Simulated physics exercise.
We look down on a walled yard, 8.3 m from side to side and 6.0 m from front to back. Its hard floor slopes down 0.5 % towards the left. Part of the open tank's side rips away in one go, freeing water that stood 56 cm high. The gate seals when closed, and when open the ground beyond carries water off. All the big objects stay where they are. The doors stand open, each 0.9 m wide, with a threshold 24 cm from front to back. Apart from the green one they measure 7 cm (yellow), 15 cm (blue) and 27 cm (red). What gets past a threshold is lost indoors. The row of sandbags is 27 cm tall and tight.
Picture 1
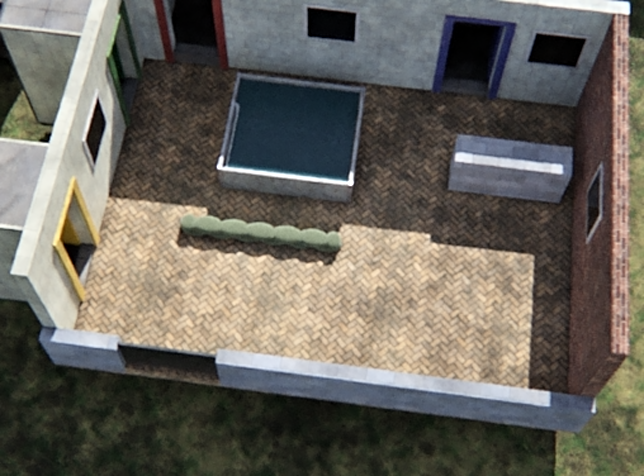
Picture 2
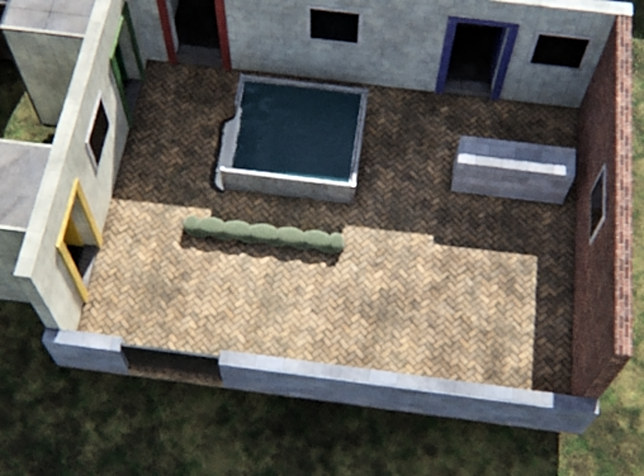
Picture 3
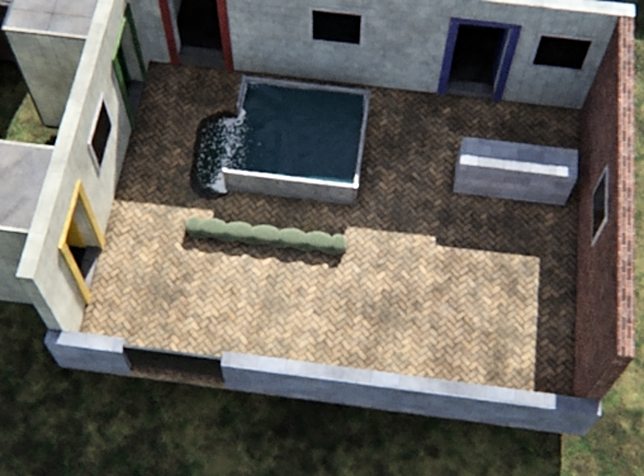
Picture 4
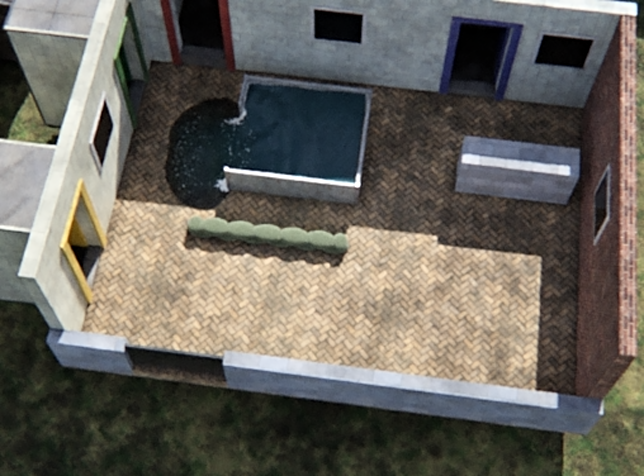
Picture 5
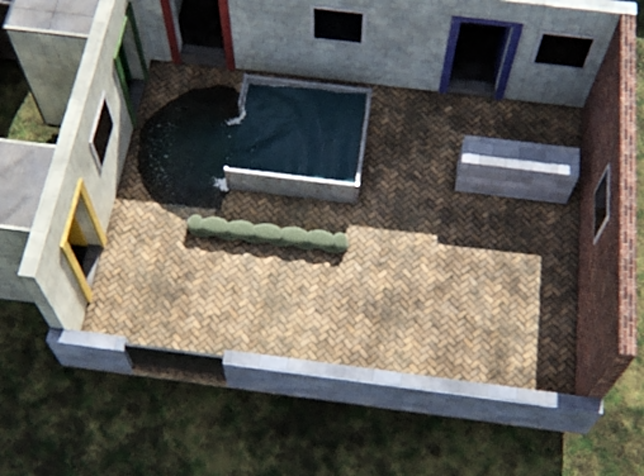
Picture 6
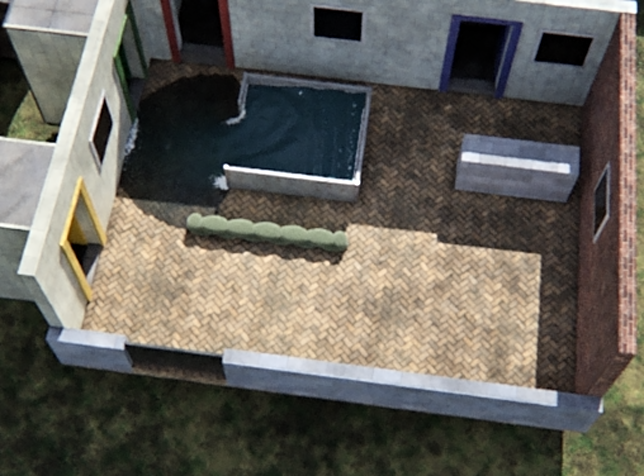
Dark water pours from the tank's broken left side and spreads leftward across the brick floor.
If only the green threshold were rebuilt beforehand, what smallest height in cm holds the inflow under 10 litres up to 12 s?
At least 25 cm or so.
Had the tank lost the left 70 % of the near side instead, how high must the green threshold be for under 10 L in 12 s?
About 6.5 cm.
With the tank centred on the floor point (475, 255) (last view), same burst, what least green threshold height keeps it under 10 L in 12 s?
Some 12.0 cm.
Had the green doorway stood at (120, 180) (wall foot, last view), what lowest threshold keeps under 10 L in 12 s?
About 29 cm.
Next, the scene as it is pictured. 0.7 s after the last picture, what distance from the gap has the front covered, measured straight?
Roughly 3.0 m.
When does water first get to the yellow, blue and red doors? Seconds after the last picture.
Yellow 0.8 s, blue 4.0 s, red 0.2 s.
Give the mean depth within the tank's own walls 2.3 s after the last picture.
About 23 cm.
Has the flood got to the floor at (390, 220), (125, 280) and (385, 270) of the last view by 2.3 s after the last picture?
In turn: Dry, under water, dry.
Then, 0.7 s after the last picture water covers 15 % of the floor, deepest (37 cm) near (136, 156); 22 cm at the green door, 28 litres in over its 8 cm threshold.
Then, 2.3 s after the last picture water covers 25 % of the floor, deepest (32 cm) near (151, 60); 21 cm at the green door, 152 litres in over its 8 cm threshold.
Then, 11.3 s after the last picture water covers 90 % of the floor, deepest (9 cm) near (80, 336); 6 cm at the green door, 254 litres in over its 8 cm threshold.
At the green door as built, the water peaked near 24 cm, 1.3 s after the last picture.
Run again over the same 12 s with other heights there, 35 litres in over 20 cm, 4 litres over 27 cm. The limit of 10 litres is kept from about 25 cm up.
